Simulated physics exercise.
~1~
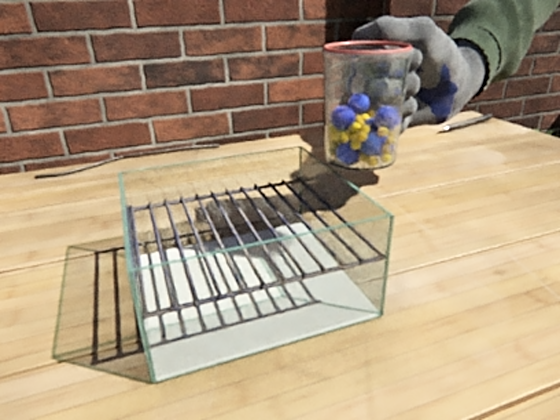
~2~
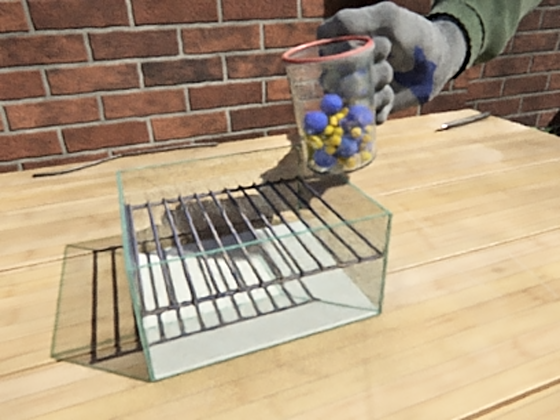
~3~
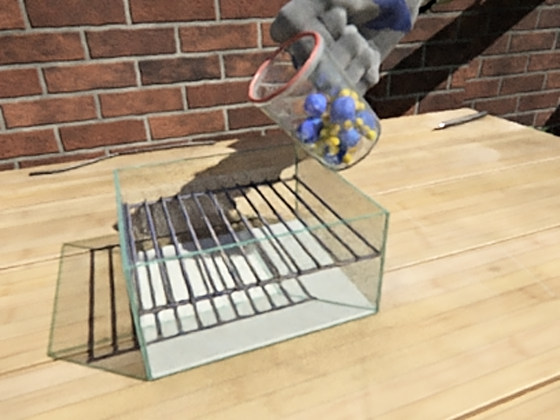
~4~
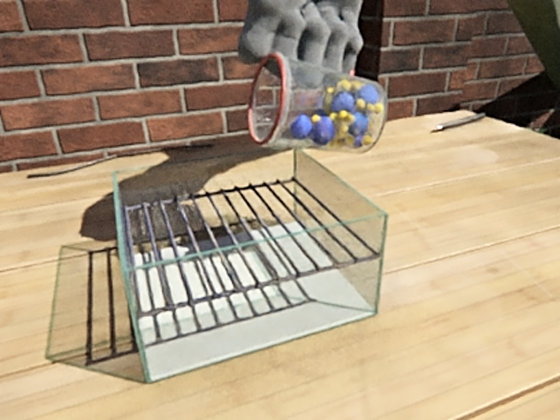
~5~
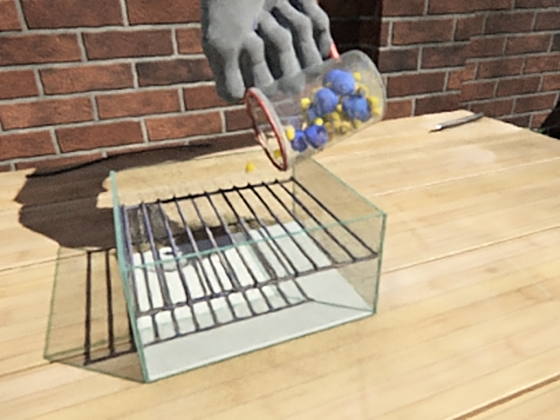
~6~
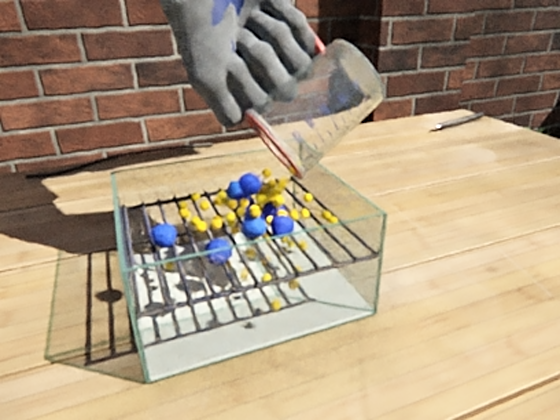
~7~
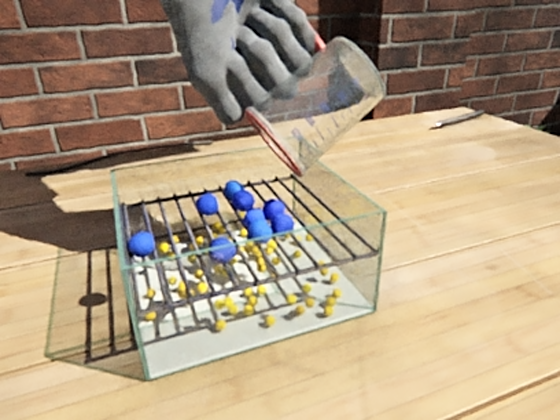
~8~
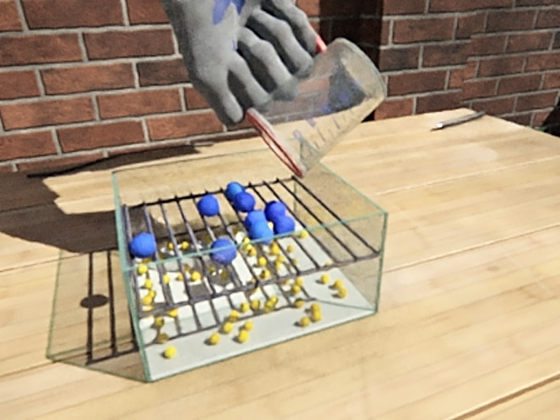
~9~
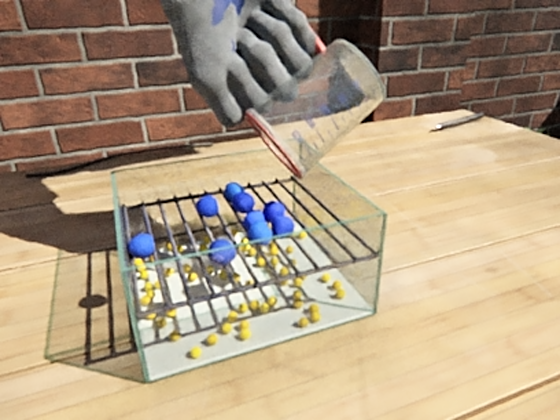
We see a gloved hand carry a clear cup of blue and yellow balls left over a glass box with wires across it, then tip it and pour everything out; the larger blue balls stay on the wires while the small yellow ones drop through to the bottom.
